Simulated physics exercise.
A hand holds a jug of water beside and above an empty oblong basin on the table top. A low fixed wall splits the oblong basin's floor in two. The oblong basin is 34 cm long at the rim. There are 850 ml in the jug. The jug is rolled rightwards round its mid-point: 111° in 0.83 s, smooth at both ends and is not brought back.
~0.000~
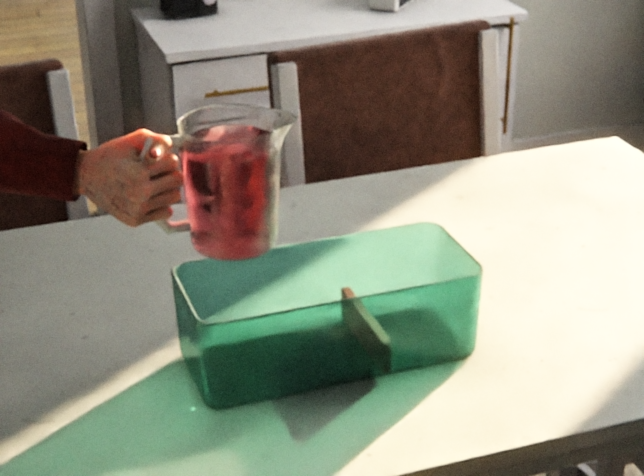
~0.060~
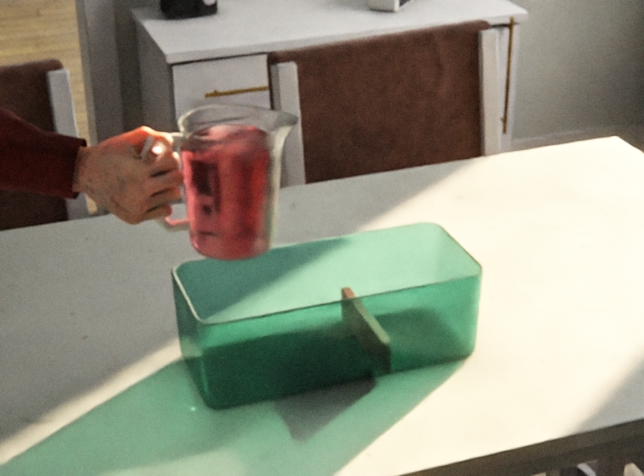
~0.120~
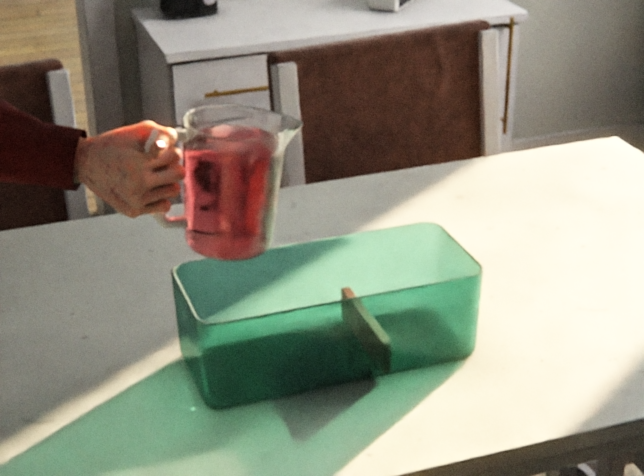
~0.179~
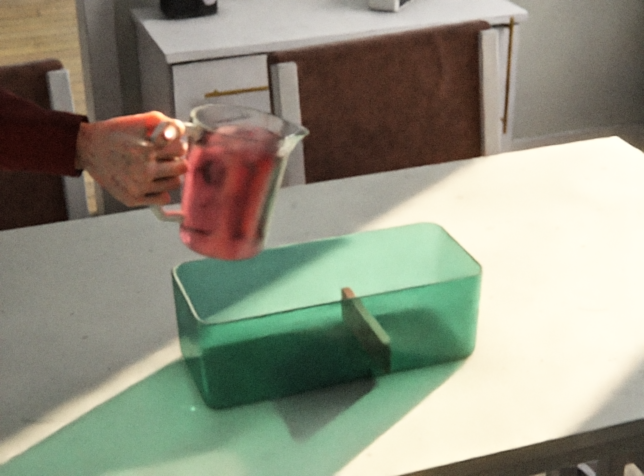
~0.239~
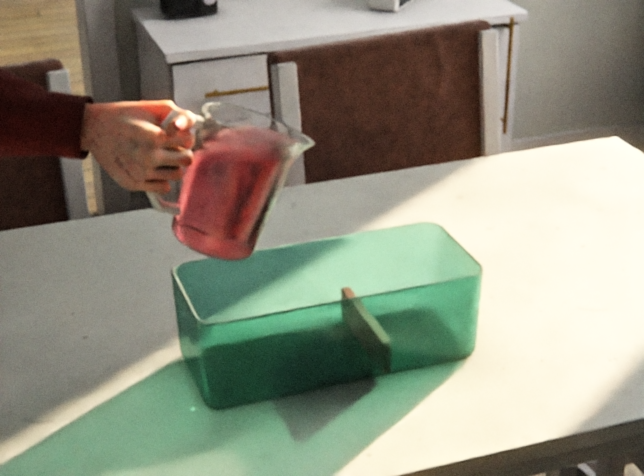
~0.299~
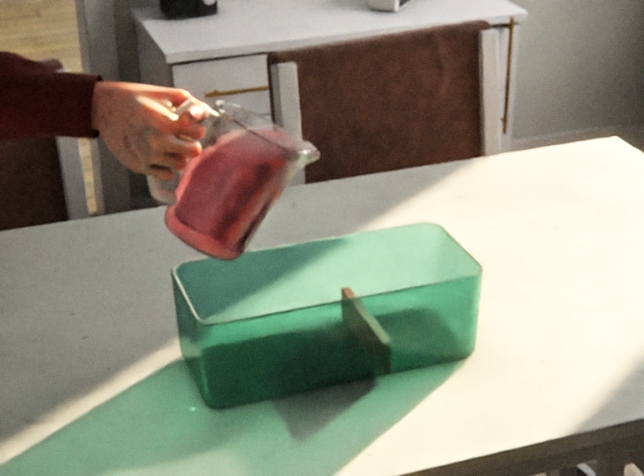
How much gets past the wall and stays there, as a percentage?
The far part has some 20 per cent.
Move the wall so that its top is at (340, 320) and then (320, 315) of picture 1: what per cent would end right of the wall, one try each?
In turn about 65 and 85 per cent.
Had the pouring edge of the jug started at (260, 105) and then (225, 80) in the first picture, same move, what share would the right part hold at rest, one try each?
First 5, then 10 per cent.
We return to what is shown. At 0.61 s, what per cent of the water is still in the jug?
Near 60 in a hundred.
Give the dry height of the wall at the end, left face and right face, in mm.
Left about 20 mm, right about 30 mm.
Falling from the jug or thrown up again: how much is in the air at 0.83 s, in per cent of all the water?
Some 12 per cent.
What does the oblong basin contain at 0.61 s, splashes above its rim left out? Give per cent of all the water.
About 20 per cent.
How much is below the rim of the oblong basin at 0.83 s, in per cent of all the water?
About 76 per cent.
Then, 0.61 s in, the tilt is 93° and 61 per cent is still to pour, 8 is left of the wall and 13 right of it.
Then, 0.83 s in, the tilt is 111° and 13 per cent is still to pour, 57 is left of the wall and 18 right of it.
Then, 1.07 s in, the tilt is 111° and 1 per cent is still to pour, 74 is left of the wall and 19 right of it.
Then, 1.33 s in, the tilt is 111° and 0 per cent is still to pour, 75 is left of the wall and 20 right of it.
Finally, 75 per cent lies left of the wall, 20 right of it and 5 outside.
